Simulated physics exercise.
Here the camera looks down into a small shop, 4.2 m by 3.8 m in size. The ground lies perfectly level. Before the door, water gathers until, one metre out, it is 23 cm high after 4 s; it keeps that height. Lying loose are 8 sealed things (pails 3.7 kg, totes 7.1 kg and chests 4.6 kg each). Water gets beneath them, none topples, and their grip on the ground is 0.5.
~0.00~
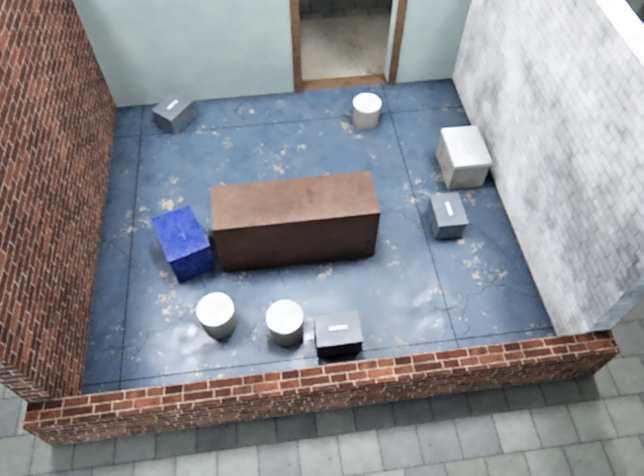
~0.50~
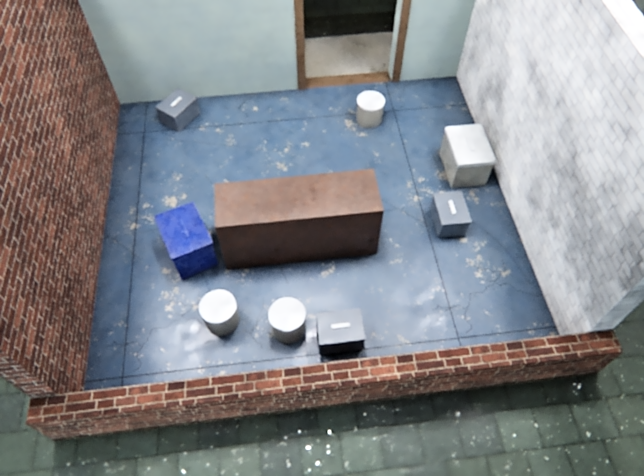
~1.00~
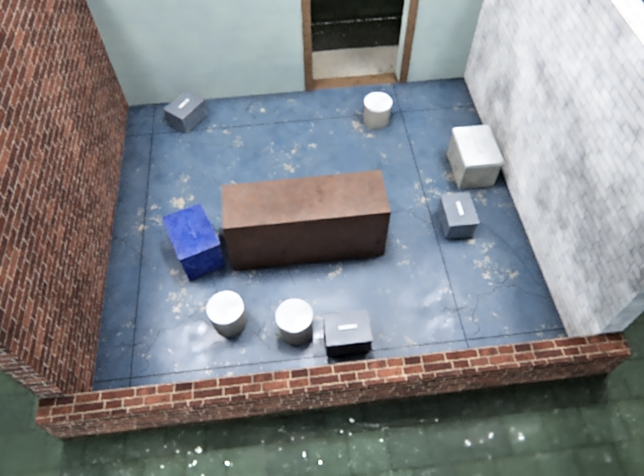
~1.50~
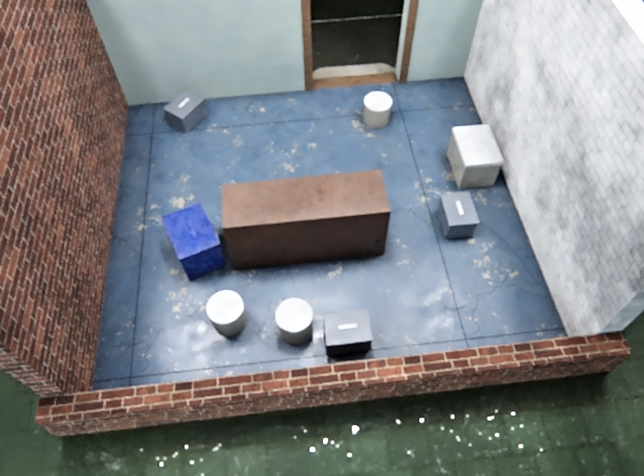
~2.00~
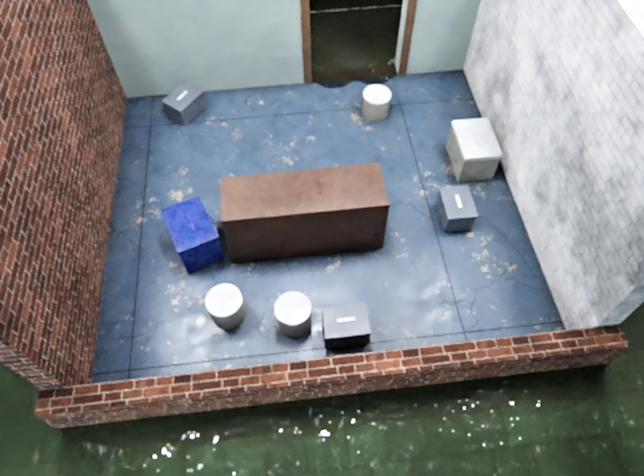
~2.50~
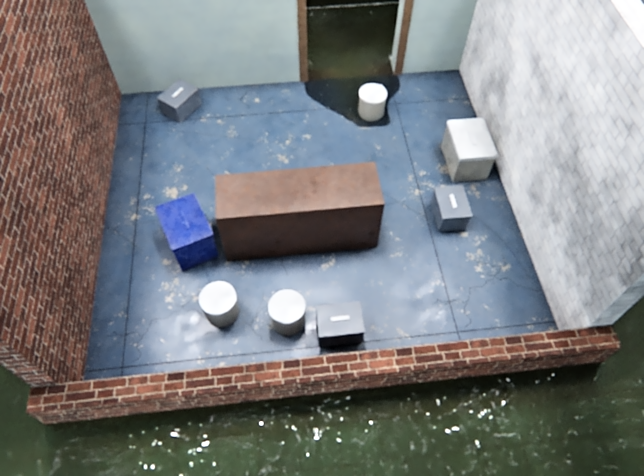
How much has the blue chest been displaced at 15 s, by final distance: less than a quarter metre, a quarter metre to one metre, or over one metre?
Over one metre.
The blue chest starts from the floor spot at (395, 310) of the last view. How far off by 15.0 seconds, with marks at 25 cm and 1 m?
Well, it gets shoved far.
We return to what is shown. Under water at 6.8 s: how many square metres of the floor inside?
Near 12 m2 in all.
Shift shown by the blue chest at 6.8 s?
Displacement by then near 50 cm.
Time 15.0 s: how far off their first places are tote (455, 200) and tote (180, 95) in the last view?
300 cm, 200 cm.
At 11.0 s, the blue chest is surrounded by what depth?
11 cm, roughly.
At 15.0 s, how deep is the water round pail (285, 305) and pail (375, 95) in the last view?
First about 11 cm, second about 12 cm.
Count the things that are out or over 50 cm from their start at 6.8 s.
Tally at that time: 4.
After 3.5 s the blue chest is near (183, 220), 0.0 m from its start, aground; 0 afloat.
After 6.8 s the blue chest is near (151, 262), 0.5 m from its start, aground; 3 afloat.
After 11.0 s the blue chest is near (148, 205), 0.4 m from its start, afloat; 7 afloat.
After 15.0 s the blue chest is near (152, 73), 2.0 m from its start, afloat; 8 afloat.
